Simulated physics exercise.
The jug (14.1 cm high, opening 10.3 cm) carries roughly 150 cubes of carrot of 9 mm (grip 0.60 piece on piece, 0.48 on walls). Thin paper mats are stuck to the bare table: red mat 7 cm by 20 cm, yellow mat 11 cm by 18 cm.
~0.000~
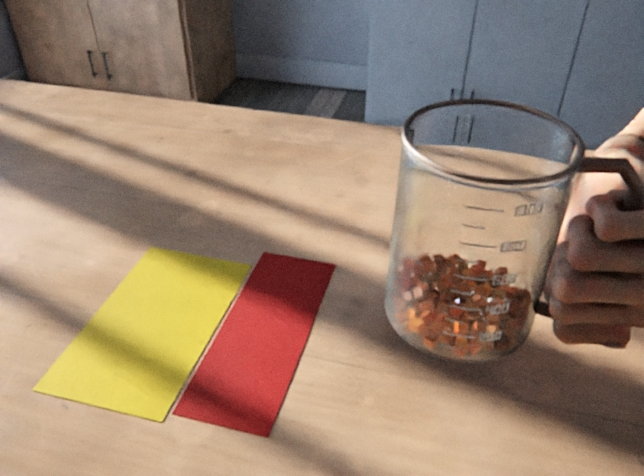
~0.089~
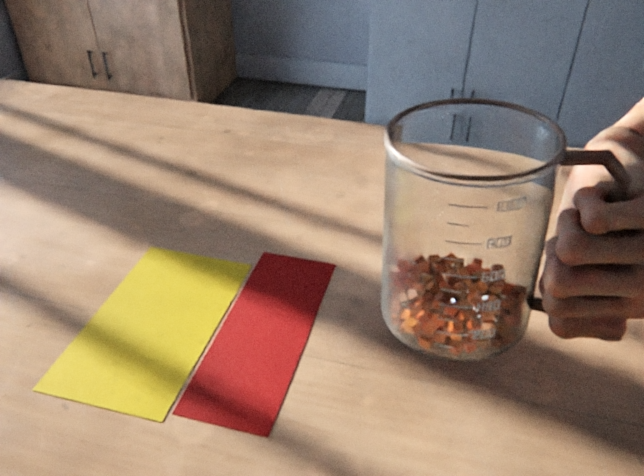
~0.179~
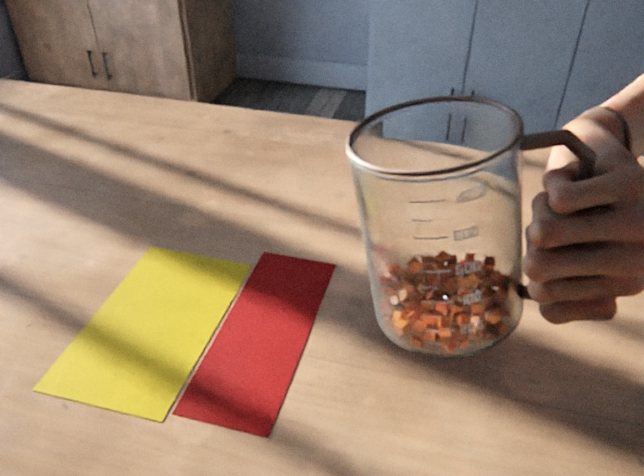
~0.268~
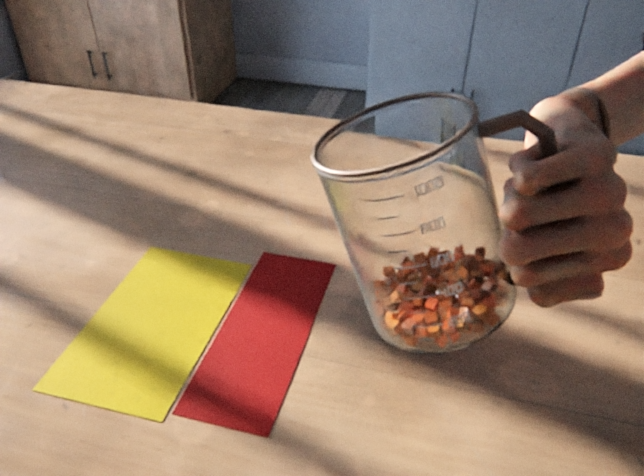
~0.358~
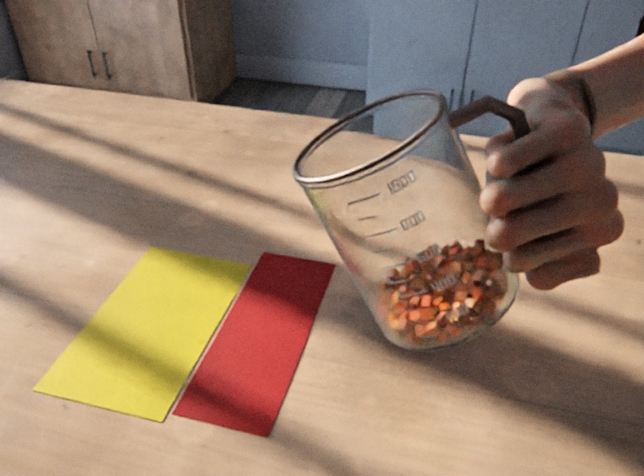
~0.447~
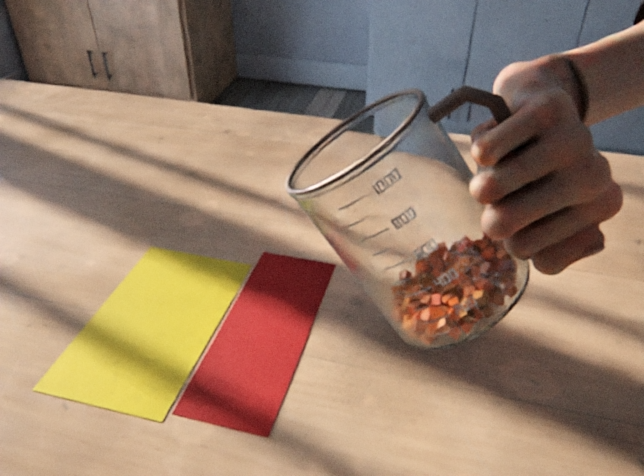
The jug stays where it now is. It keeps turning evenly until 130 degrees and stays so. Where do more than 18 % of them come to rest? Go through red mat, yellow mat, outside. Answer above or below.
Red mat above, yellow mat below, outside above.
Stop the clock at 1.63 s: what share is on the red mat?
About 45 per cent by then.
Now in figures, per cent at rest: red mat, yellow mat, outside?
Red mat 60; yellow mat 5; outside 35.
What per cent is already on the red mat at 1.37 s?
Some 5 per cent.
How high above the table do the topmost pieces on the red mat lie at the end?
Some 1.5 cm.
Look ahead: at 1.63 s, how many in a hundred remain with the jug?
Roughly 15 per cent.
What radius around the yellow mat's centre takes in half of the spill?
Some 16 cm.
Then, at 0.80 s, tilt 71 degrees; jug 100 %; middle of all pieces on or above the table near (476, 267).
Then, at 1.10 s, tilt 100 degrees; jug 100 %; middle of all pieces on or above the table near (484, 248).
After 1.37 s, tilt 125 degrees; jug 85 %, outside 10 %, red mat 5 %; middle of all pieces on or above the table near (423, 265).
After 1.63 s, tilt 130 degrees; jug 15 %, outside 35 %, red mat 45 %, yellow mat 5 %; middle of all pieces on or above the table near (312, 312).
By 2.5 s all is still; jug 0 %, outside 35 %, red mat 60 %, yellow mat 5 %.
